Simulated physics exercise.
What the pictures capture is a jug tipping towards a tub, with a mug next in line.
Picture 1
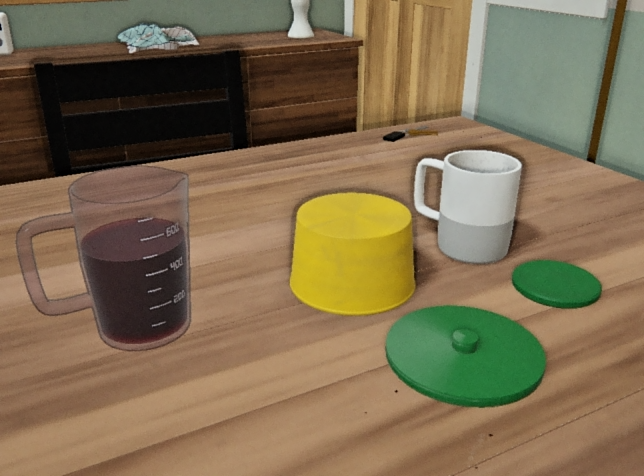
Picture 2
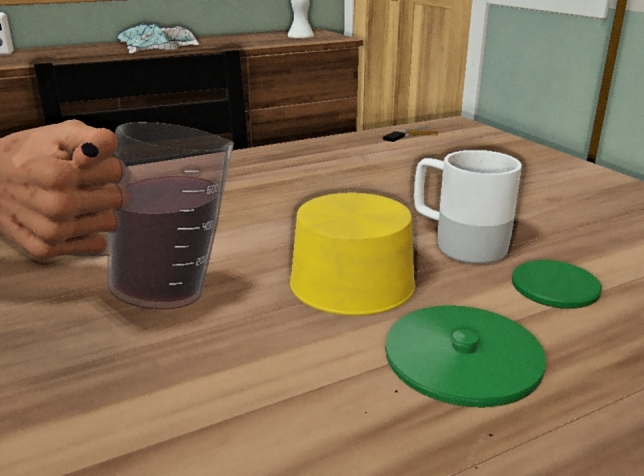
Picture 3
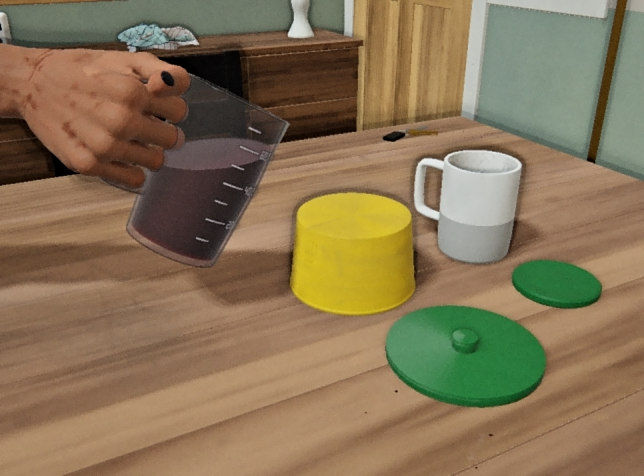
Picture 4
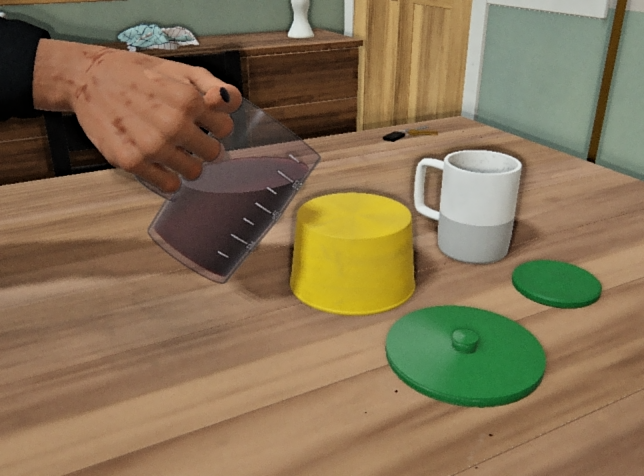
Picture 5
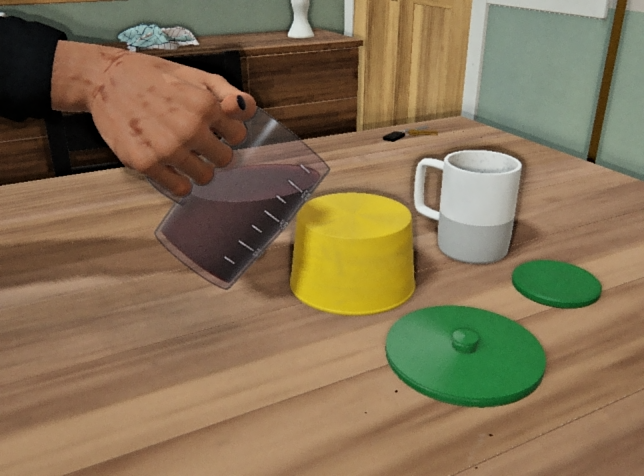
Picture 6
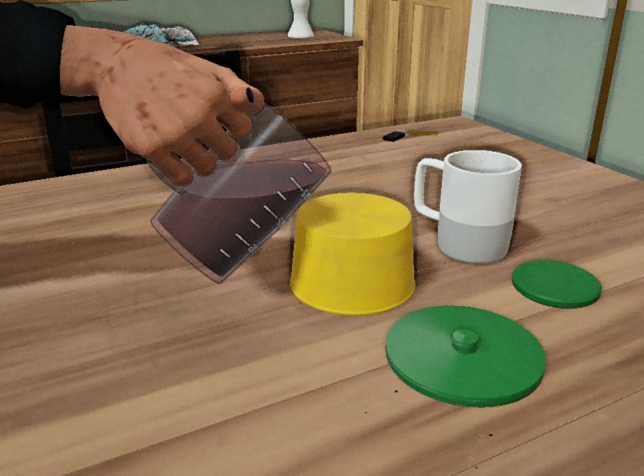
A wooden tabletop in a room with a dark chair, a wooden sideboard and a door behind is seen from slightly above by a still camera. A clear measuring jug of dark purple liquid stands at left, an upside-down yellow tub at centre, a white-and-grey mug right of it, and two green lids in front and at right. A hand grips the jug, lifts it rightward and tilts it progressively towards the tub, the liquid staying inside.
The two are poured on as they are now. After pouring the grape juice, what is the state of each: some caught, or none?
Result: The tub gets nothing. The mug gets some.
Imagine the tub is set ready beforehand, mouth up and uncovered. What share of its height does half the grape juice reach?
Estimate: Approx. 30 % of height.
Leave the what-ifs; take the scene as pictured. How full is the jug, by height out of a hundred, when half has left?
I'd put it near 35 percent.
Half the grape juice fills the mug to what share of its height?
Close to 55 %.
Shortly, it runs off the upturned base of the tub.
Then, the grape juice goes into the mug.
At the finish, the tub is empty, in a puddle; the mug has its share inside.
